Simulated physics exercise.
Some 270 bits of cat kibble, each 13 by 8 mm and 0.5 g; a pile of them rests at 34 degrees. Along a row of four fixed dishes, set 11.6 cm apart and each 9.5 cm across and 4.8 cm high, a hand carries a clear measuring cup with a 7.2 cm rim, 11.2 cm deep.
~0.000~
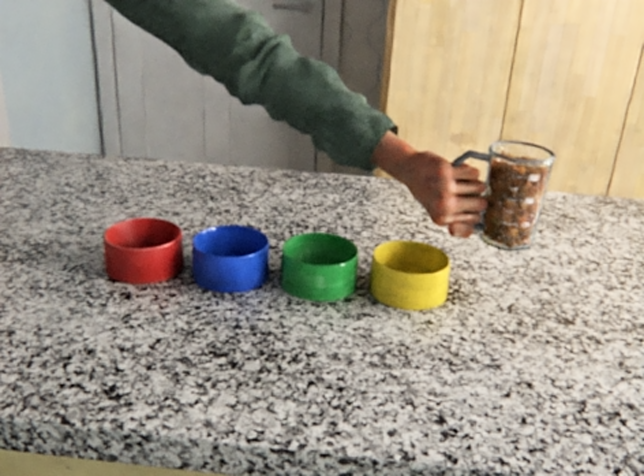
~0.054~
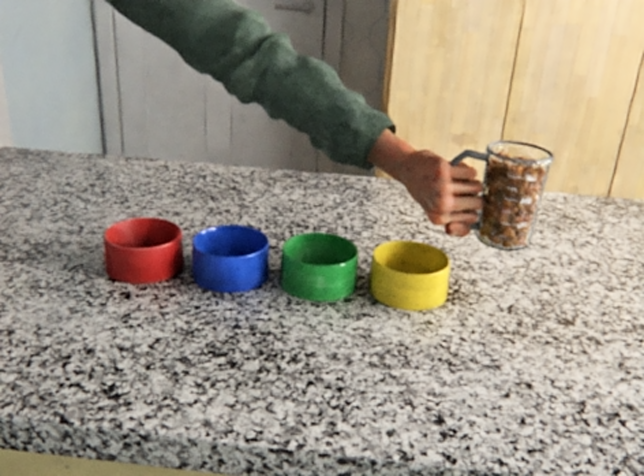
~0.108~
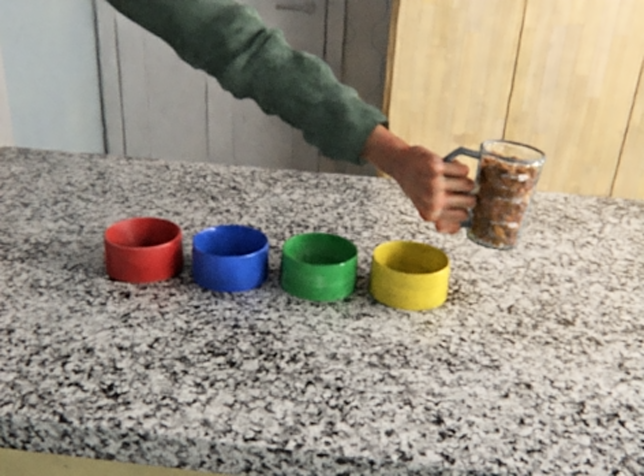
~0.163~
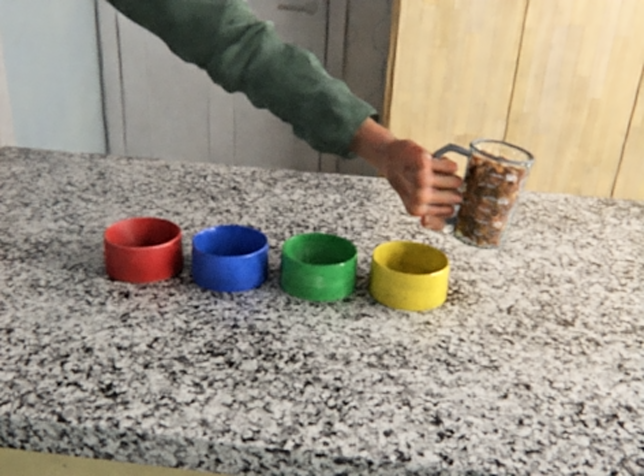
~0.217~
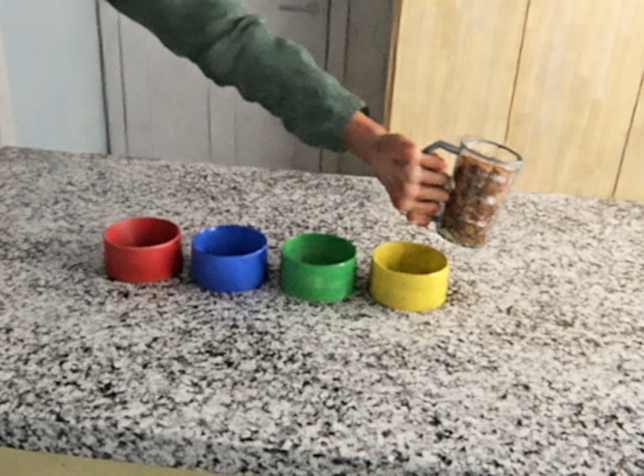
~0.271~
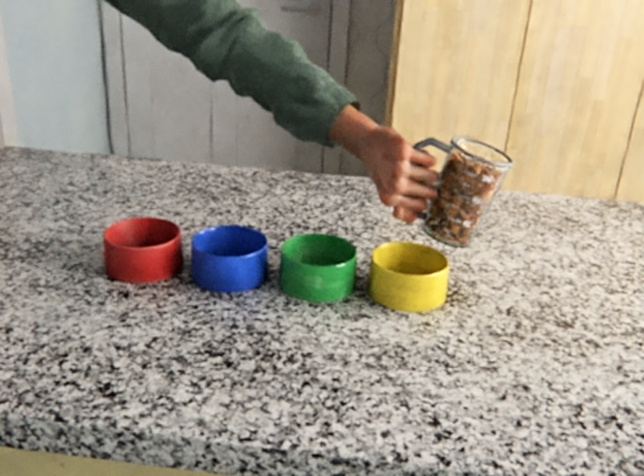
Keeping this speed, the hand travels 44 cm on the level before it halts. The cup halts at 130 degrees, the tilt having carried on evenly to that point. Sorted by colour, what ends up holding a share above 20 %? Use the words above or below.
Red - below; blue - above; green - below; yellow - below; counter - above.
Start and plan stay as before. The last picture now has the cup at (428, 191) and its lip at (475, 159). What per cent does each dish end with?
You'd end up with red at 0, blue at 60, green at 0 and yellow at 0.
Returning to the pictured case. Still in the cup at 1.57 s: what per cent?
Around 90 per cent of the load.
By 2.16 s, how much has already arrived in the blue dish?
I'd put it at about 55 % by that time.
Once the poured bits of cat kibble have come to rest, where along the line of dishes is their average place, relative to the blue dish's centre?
It ends up around 2 cm from that dish's centre, over to the left.
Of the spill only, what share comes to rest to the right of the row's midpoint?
It's close to 10 in a hundred.
After 1.05 s, tilt 68 degrees; cup holds 100 %.
After 1.57 s, tilt 104 degrees; cup holds 90 %, blue 5 %.
After 2.16 s, tilt 130 degrees; cup holds 5 %, blue 55 %.
In the end, at 2.8 s, red 0 %, blue 60 %, green 0 %, yellow 0 %, counter 40 %.
